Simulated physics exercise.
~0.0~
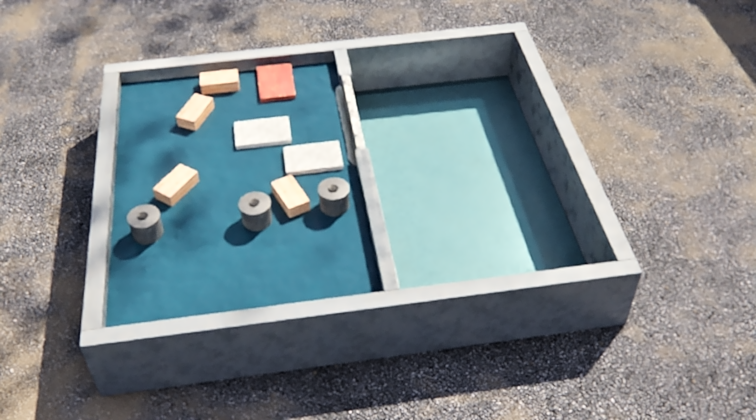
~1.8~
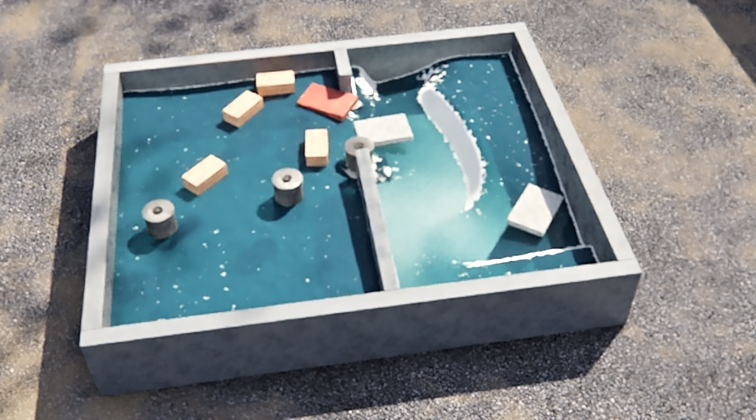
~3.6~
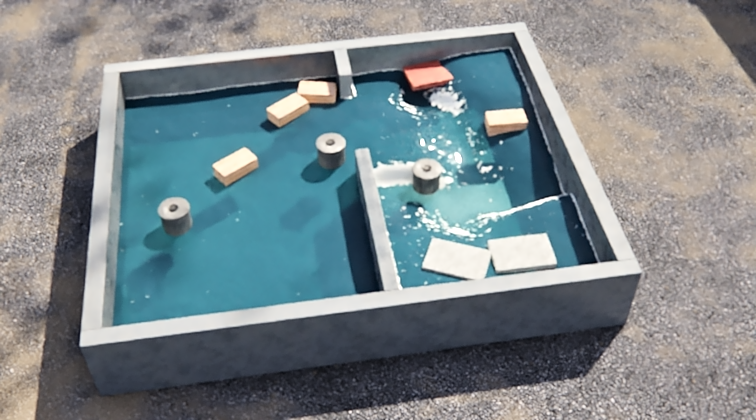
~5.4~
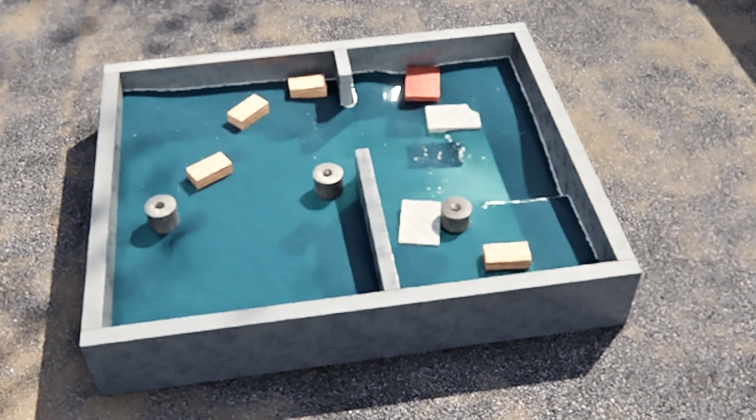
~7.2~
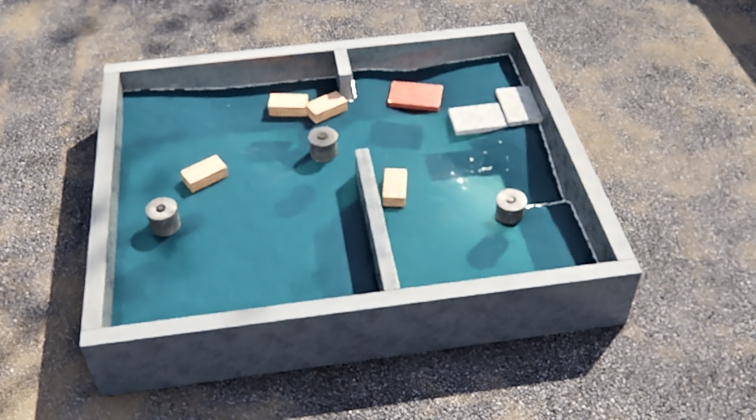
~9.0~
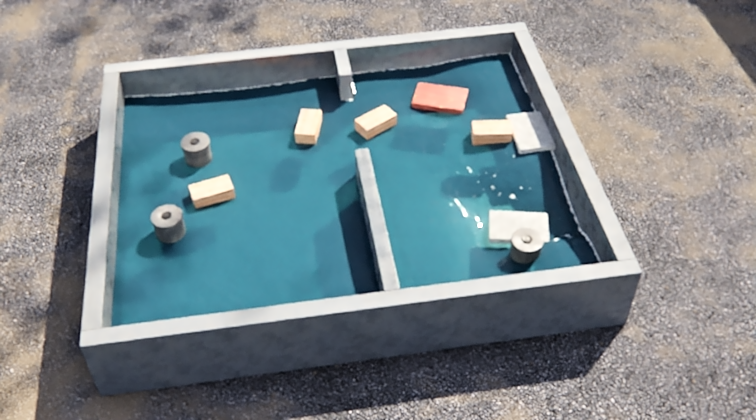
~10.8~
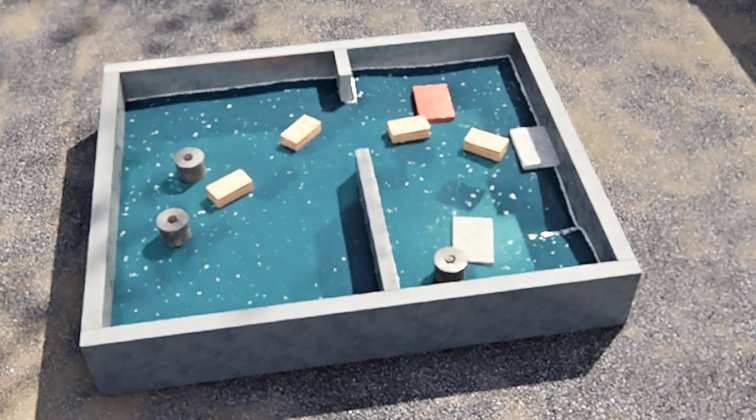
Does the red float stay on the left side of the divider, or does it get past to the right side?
It gets past the divider, going through the gap with the rush of water and ending up afloat in the right part.
